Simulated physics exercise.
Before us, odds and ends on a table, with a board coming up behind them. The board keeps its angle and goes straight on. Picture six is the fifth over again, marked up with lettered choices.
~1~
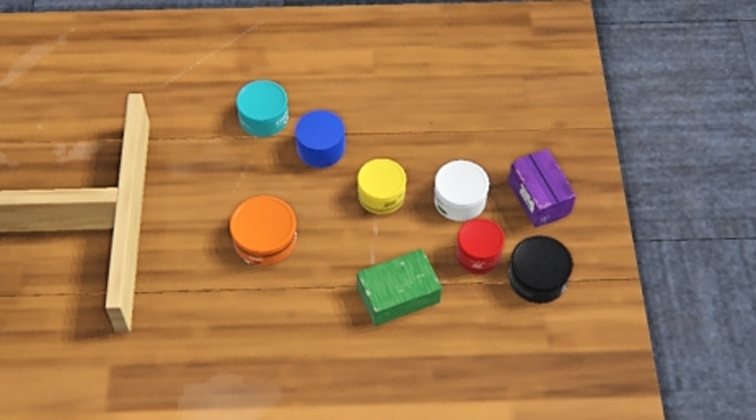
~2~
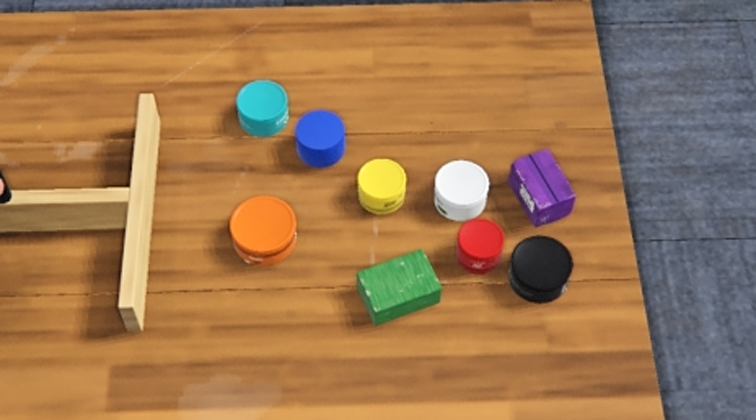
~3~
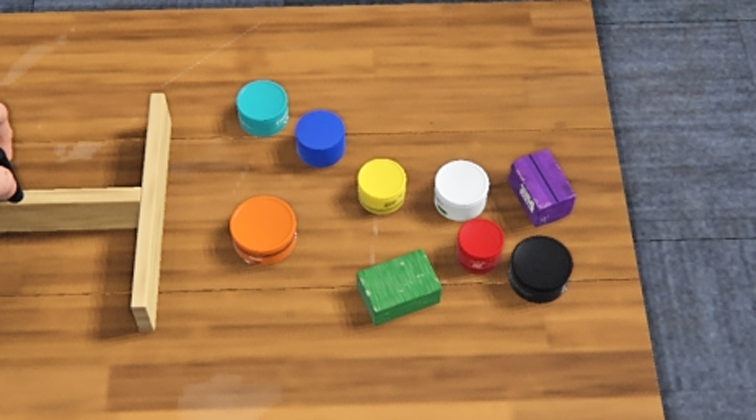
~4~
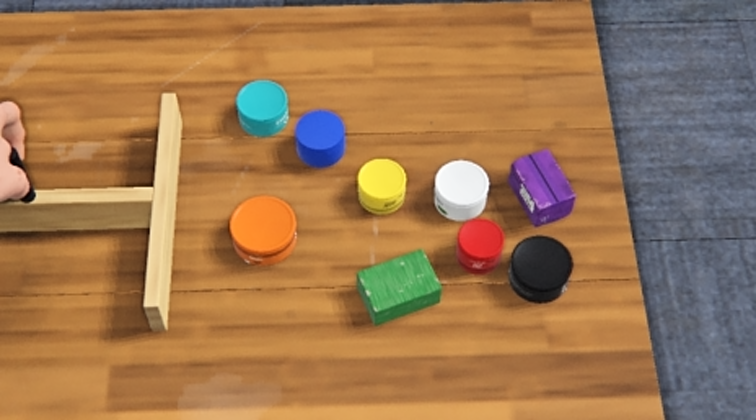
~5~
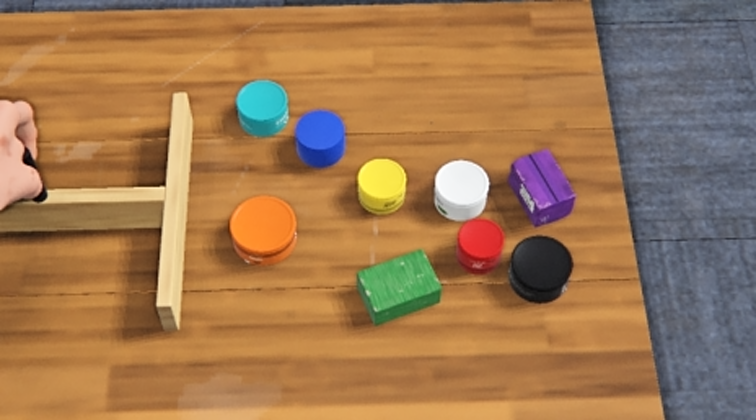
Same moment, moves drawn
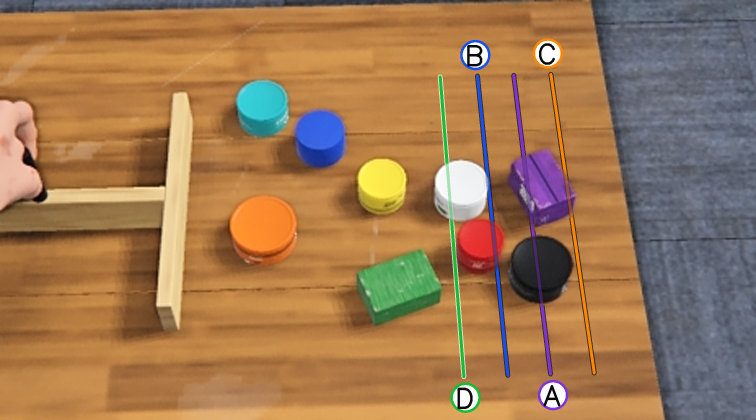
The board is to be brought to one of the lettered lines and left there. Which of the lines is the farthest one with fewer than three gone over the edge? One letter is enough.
It can go as far as A.
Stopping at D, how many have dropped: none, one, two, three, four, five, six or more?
The count is none.
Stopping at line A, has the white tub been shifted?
Yes.
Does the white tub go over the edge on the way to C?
Yes.
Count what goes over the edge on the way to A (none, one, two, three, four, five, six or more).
In all, two.
On the marked copy, A at (531, 212); B at (491, 213); C at (571, 211); D at (451, 214).
Following A. Soon after the start, board (302, 190); turquoise tub (324, 94); blue pot (335, 139).
Later, board (431, 186); purple box (556, 187); black jar (562, 281).
In the end, board (529, 184); purple box over the edge; black jar over the edge; two fallen.
As for the rest, B is within the limit but short; C drops three; D is within the limit but short.
